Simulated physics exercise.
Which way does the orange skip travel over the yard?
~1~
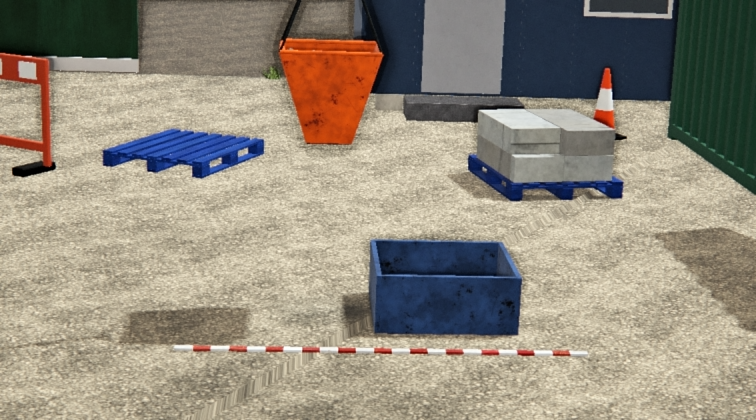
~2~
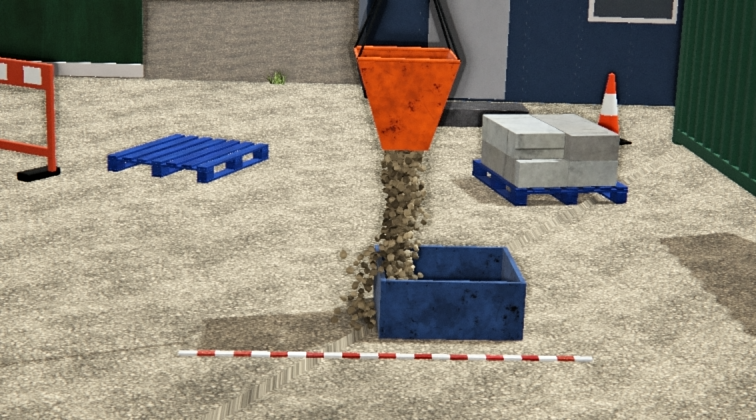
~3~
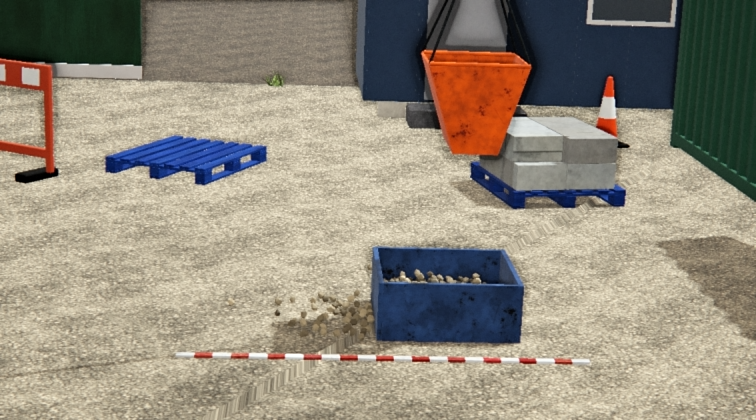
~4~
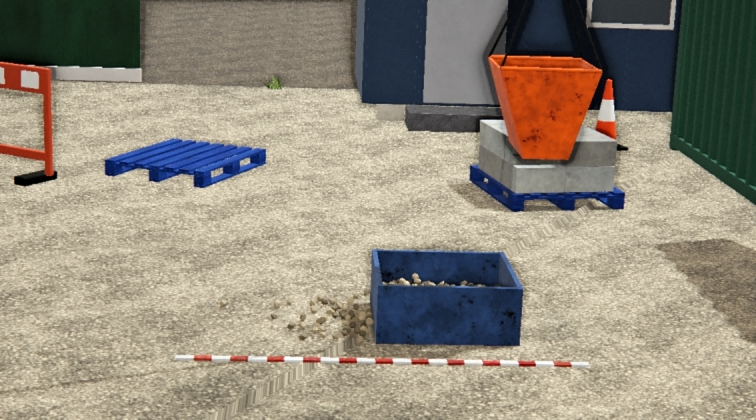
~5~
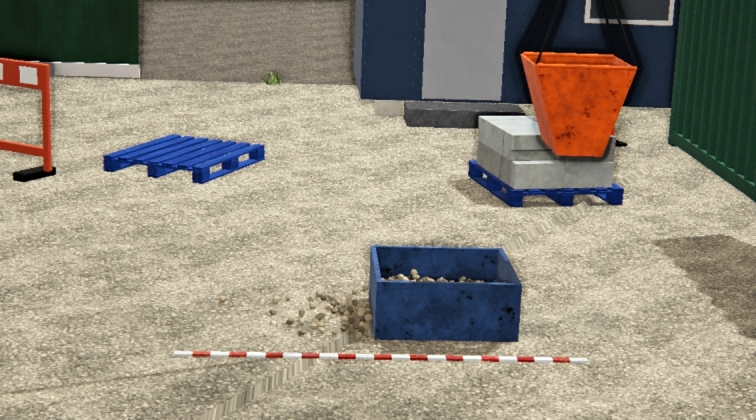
The orange skip travels to the right, passing above the blue bin and on towards the stacked grey blocks.
Building yard, an orange skip moving right and dropping stones, most landing in a blue bin and some spilling left of it.
